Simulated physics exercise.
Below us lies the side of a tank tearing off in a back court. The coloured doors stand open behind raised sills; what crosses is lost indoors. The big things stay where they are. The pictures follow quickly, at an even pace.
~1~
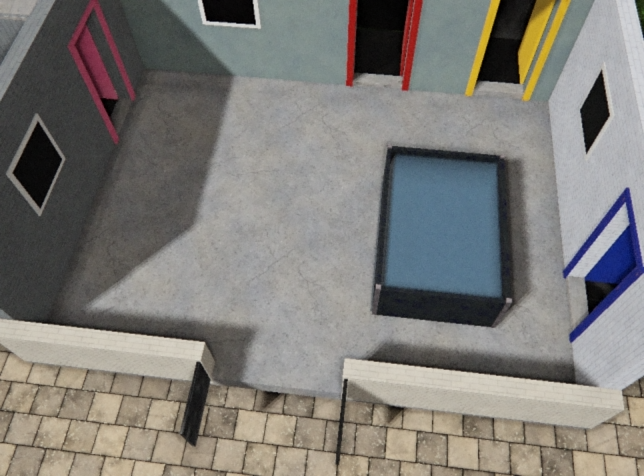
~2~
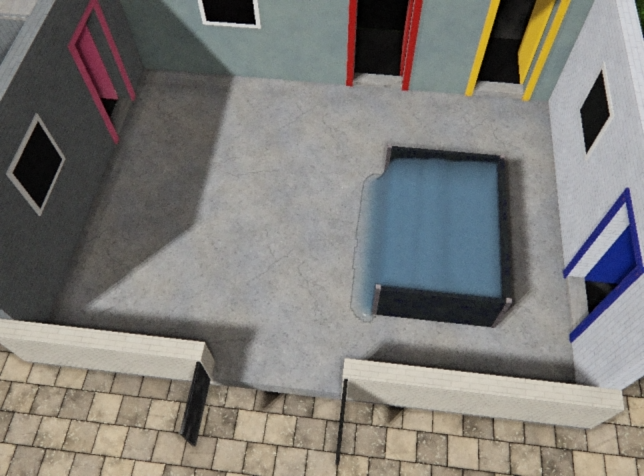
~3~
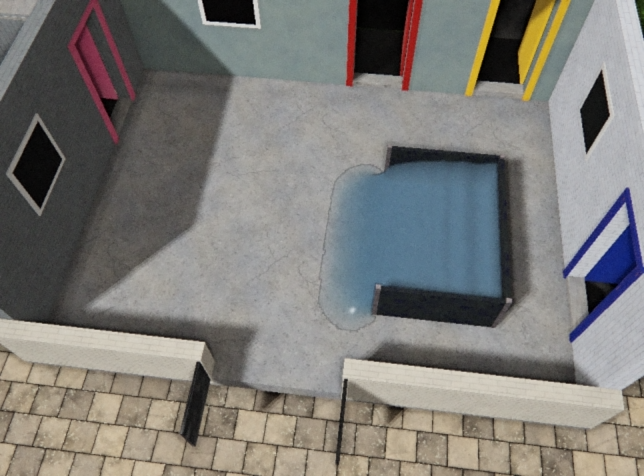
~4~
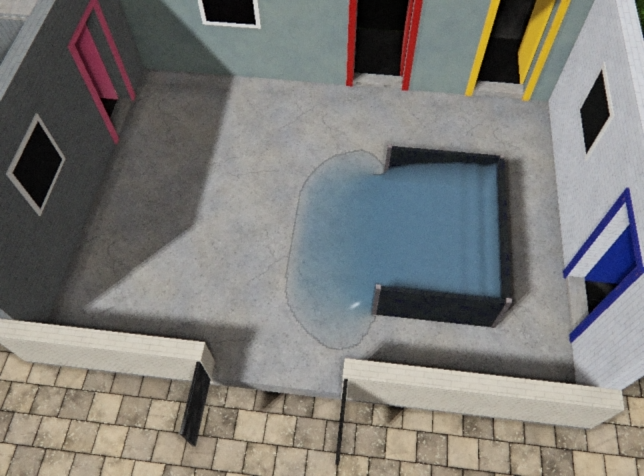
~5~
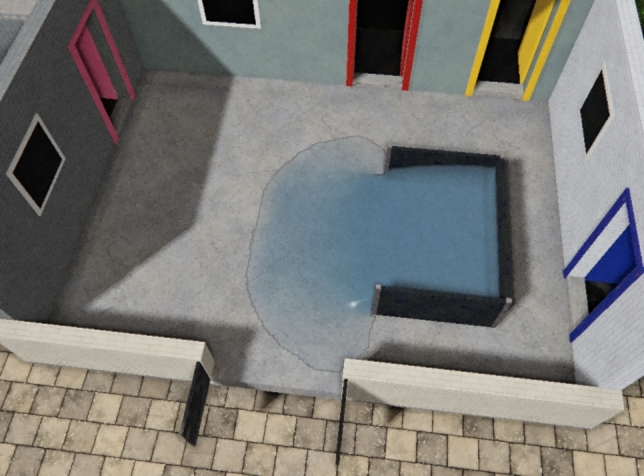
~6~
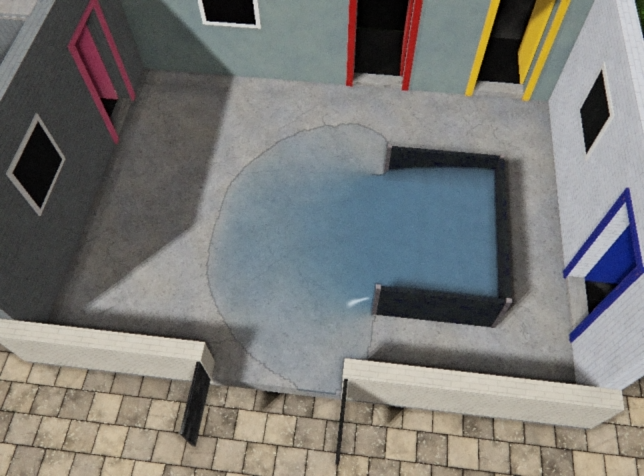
Water pouring from the open left side of a dark-walled tank, spreading in a widening rounded pool across a grey courtyard floor.
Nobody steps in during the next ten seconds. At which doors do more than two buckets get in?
The red door admits no more than that; the blue door admits no more than that; the yellow door admits no more than that; the pink door lets in a lot.
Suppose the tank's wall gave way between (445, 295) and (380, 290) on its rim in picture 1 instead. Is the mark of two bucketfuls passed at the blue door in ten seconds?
Then: The blue door goes over.
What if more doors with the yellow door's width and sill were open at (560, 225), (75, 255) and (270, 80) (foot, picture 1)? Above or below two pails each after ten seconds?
In that order: Keeps below it, lets more in, lets less in.
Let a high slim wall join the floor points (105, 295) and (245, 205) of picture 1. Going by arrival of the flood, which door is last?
That is the door marked blue.
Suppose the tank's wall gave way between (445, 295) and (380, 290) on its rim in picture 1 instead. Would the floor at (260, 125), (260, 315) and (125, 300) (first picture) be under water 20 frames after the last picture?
As listed: Not flooded, awash, wet.
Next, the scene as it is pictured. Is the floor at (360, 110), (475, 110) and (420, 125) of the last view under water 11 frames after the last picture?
In turn: Clear, no water, not flooded.
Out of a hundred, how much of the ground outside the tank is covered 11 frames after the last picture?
Near 60 in a hundred.
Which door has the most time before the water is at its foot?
That is the blue-painted one.
A moment on, water covers 55 % of the floor; the red door not reached, the blue door not reached, the yellow door not reached, the pink door not reached.
Next, water covers 60 % of the floor; the red door not reached, the blue door not reached, the yellow door not reached, the pink door under two buckets in.
Then, water covers 65 % of the floor; the red door wet at the sill, nothing in, the blue door not reached, the yellow door not reached, the pink door far over two buckets in.
Later, water covers 70 % of the floor; the red door wet at the sill, nothing in, the blue door not reached, the yellow door not reached, the pink door far over two buckets in.
In the end, water covers 95 % of the floor; the red door wet at the sill, nothing in, the blue door wet at the sill, nothing in, the yellow door wet at the sill, nothing in, the pink door far over two buckets in.
